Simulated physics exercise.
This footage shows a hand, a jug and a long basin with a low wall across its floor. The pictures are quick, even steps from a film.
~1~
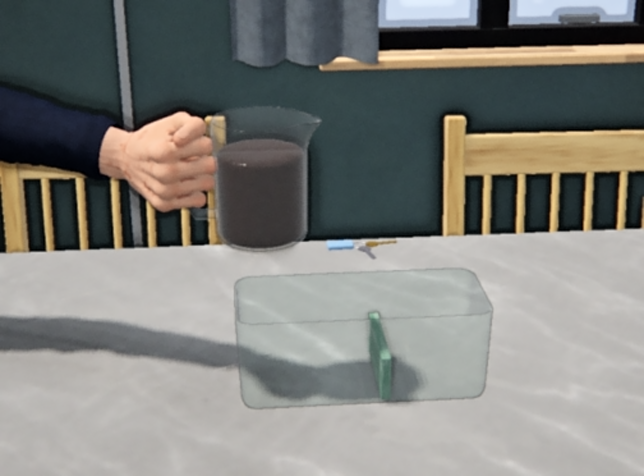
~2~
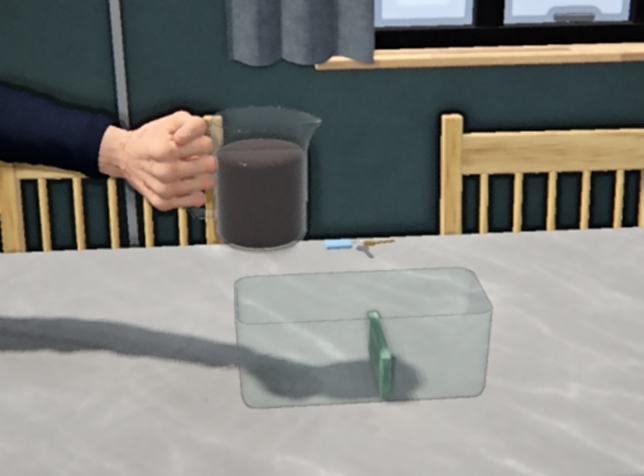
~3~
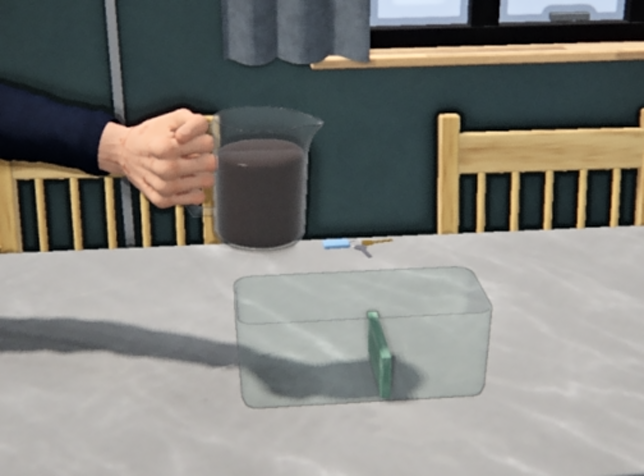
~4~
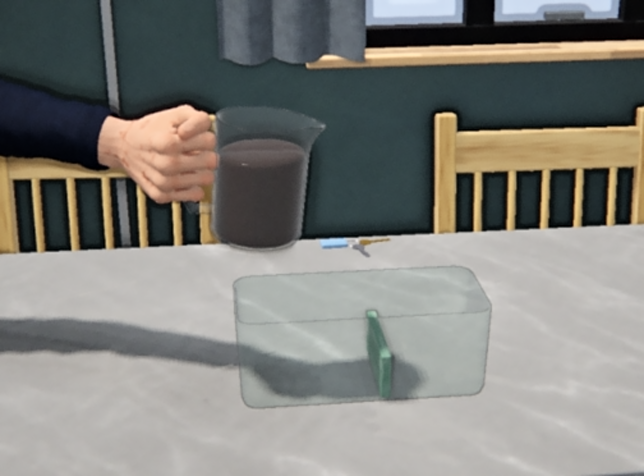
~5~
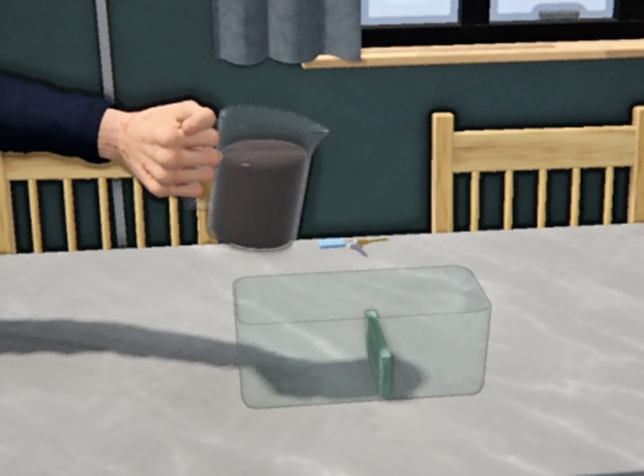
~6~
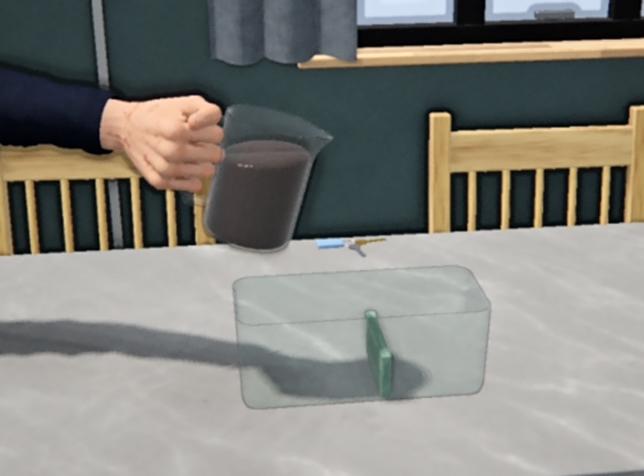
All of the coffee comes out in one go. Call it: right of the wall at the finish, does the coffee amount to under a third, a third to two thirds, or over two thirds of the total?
A third to two thirds of the total.
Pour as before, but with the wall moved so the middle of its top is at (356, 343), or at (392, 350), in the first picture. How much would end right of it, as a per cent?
About 85 per cent on the first try, and 40 per cent on the second.
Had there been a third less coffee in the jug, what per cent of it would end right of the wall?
Close to 30 per cent, more or less.
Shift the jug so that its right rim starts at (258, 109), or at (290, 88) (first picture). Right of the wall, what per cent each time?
5 % and 15 %.
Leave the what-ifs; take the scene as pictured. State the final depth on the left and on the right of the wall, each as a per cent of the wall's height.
30 per cent for the left part, 60 for the right.
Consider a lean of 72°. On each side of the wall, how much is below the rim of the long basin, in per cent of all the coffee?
Left: Roughly 0 %; right: Roughly 0 %.
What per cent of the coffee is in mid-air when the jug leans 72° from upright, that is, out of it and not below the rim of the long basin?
Something like 10 per cent of it.
A moment on, the jug is tipped part way and 88 per cent is still to pour, 0 is left of the wall and 1 right of it.
Next, the jug is tipped right over and 28 per cent is still to pour, 9 is left of the wall and 41 right of it.
Then the jug is tipped right over and 1 per cent is still to pour, 41 is left of the wall and 55 right of it.
Later the jug is tipped right over and 0 per cent is still to pour, 43 is left of the wall and 56 right of it.
Finally, 43 per cent lies left of the wall, 56 right of it and 1 outside.
